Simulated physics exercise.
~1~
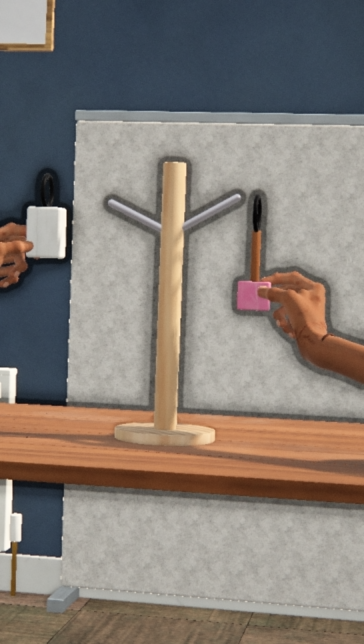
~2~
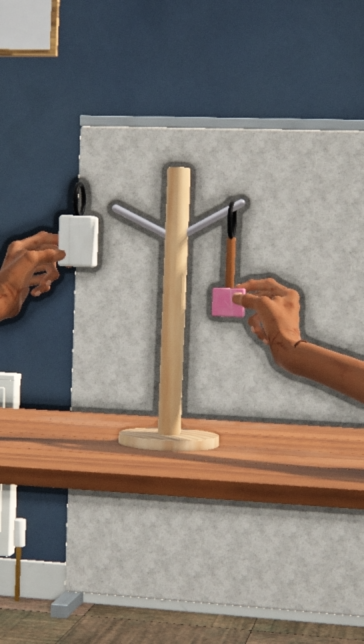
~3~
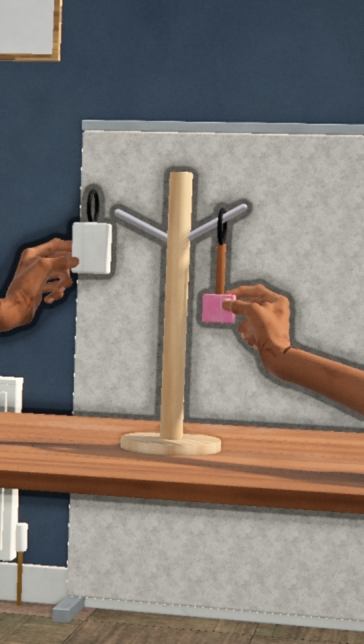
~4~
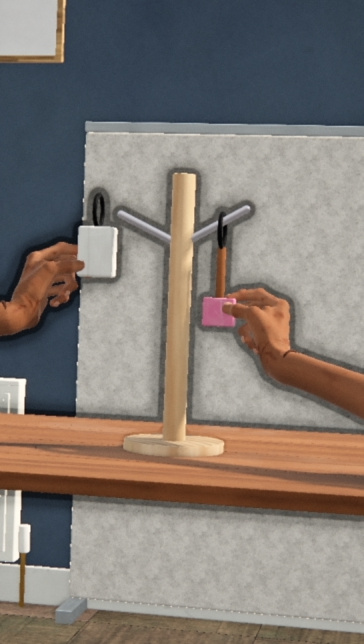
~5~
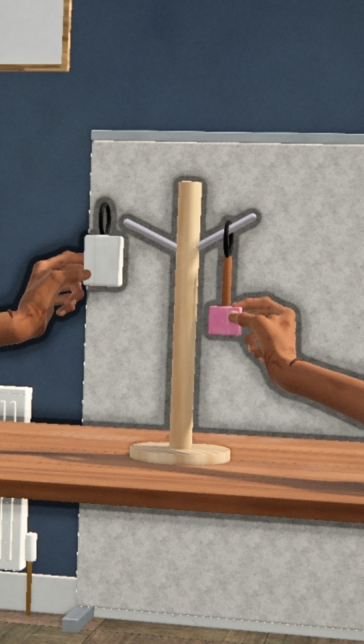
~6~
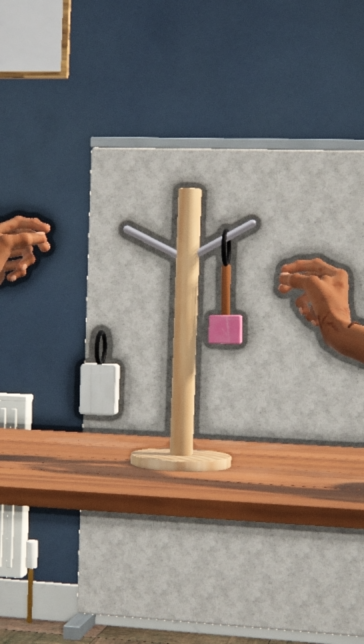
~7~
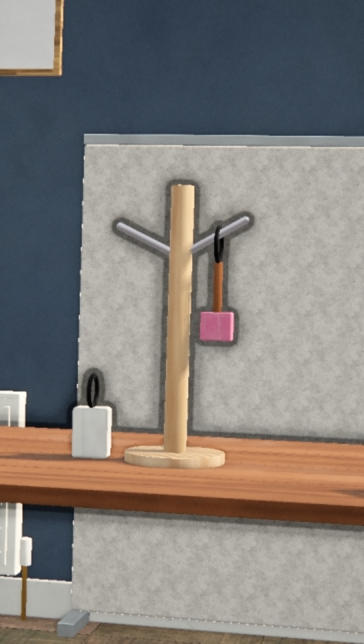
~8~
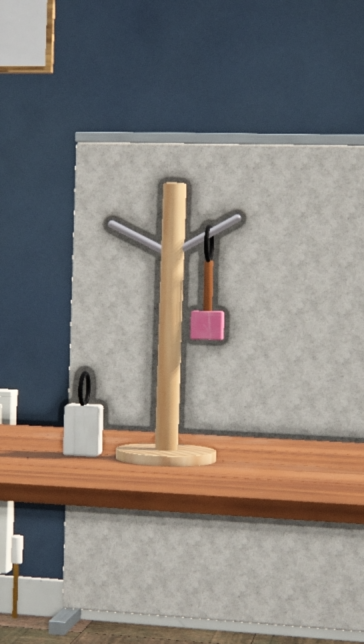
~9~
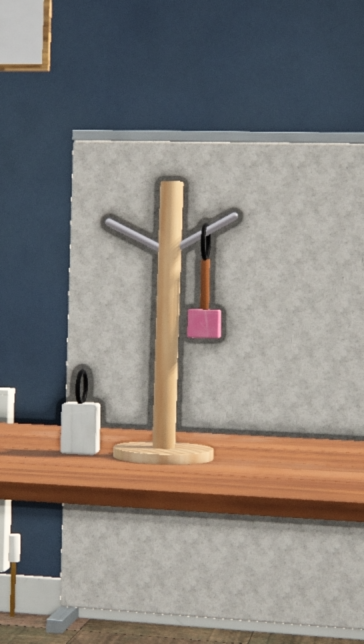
Two hands bringing a white pouch and pink brush to a peg stand, the brush staying hung, the pouch dropping onto the table.
